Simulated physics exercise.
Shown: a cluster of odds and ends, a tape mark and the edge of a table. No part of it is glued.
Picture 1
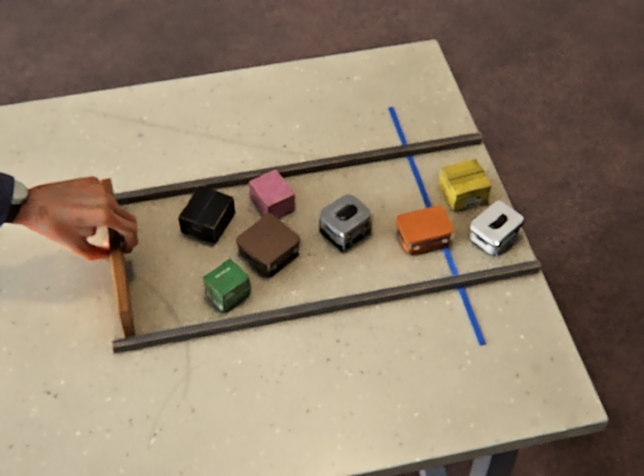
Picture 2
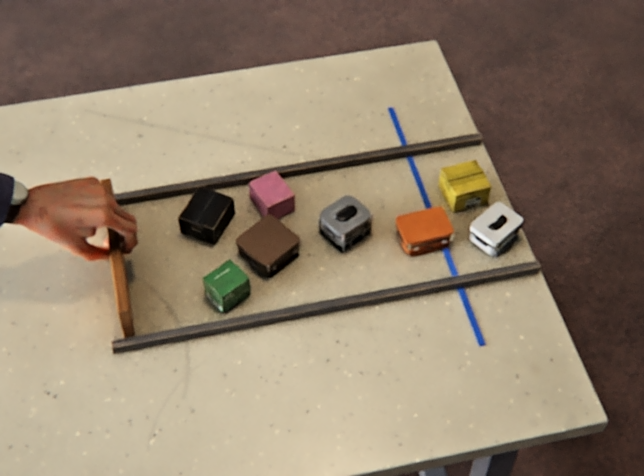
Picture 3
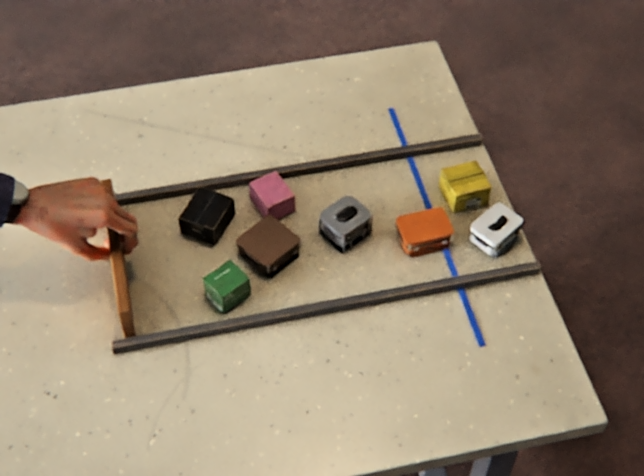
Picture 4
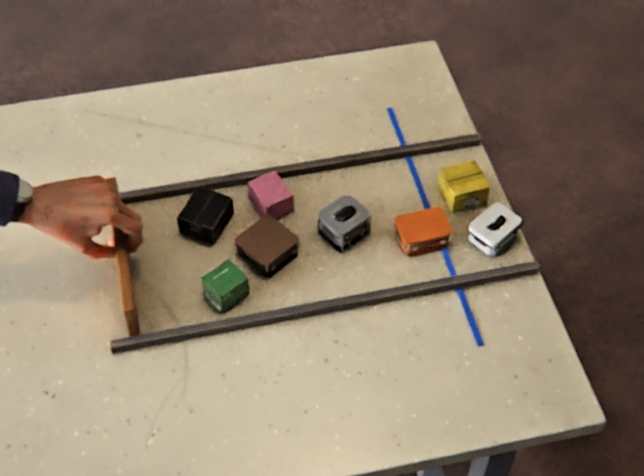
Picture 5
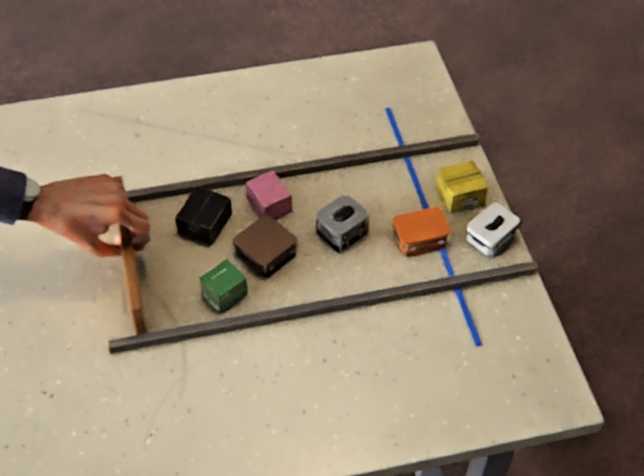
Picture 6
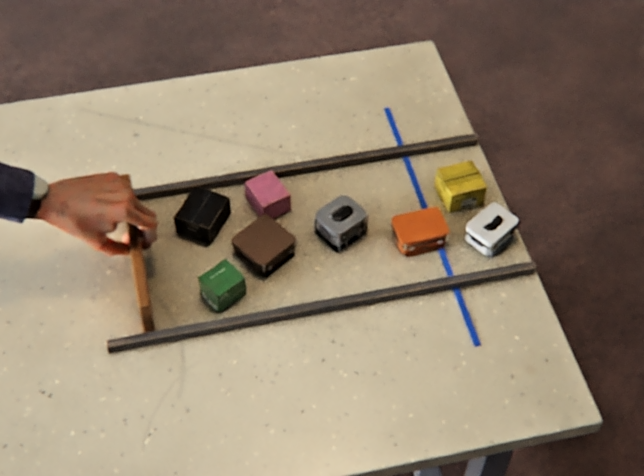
On a pale speckled tabletop, between two dark rails crossed by blue tape near the right edge, eight small boxes and blocks sit scattered while a hand holds a wooden board at the left. The hand then slides the board a short way right toward the objects, which stay practically still.
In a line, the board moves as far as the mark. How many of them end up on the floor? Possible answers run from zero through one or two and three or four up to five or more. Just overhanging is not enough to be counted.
The right answer is one or two.
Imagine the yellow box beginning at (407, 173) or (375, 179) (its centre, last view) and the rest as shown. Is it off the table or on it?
First place, it is gone; second place, it is gone.
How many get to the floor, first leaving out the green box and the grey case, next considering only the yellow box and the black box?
2 in the first try, 1 in the second.
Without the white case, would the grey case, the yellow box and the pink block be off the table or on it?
The grey case stays put; the yellow box goes down; the pink block stays put.
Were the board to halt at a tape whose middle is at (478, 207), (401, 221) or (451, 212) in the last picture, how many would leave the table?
Taken one after another, the numbers are 5, 1 and 4.
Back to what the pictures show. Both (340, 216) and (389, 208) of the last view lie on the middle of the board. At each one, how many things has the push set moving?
Counts: 6, 8.
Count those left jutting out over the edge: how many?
Count: 2.
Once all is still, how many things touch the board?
It ends up touching 3.
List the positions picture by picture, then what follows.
In the first frame, white case (496, 229); yellow box (465, 185); orange case (424, 231); board (118, 256); tape (432, 215).
In the second frame, yellow box (464, 186); black box (207, 215).
In the third frame, orange case (424, 232); grey case (345, 223).
In the fourth frame, white case (494, 231); brown case (267, 247).
In the fifth frame, yellow box (461, 186); pink block (269, 196).
In the sixth frame, white case (491, 231); yellow box (460, 186); orange case (420, 232); board (137, 252); tape (428, 216).
A little later, none off yet; white case at rest near (491, 231); yellow box at rest near (460, 186); orange case at rest near (420, 232).
Next, none off yet; white case shifted about its own width near (529, 228); yellow box shifted a little near (479, 178); orange case shifted about its own width near (482, 235).
When it is over, the number that fall off is one or two; down, yellow box and white case.
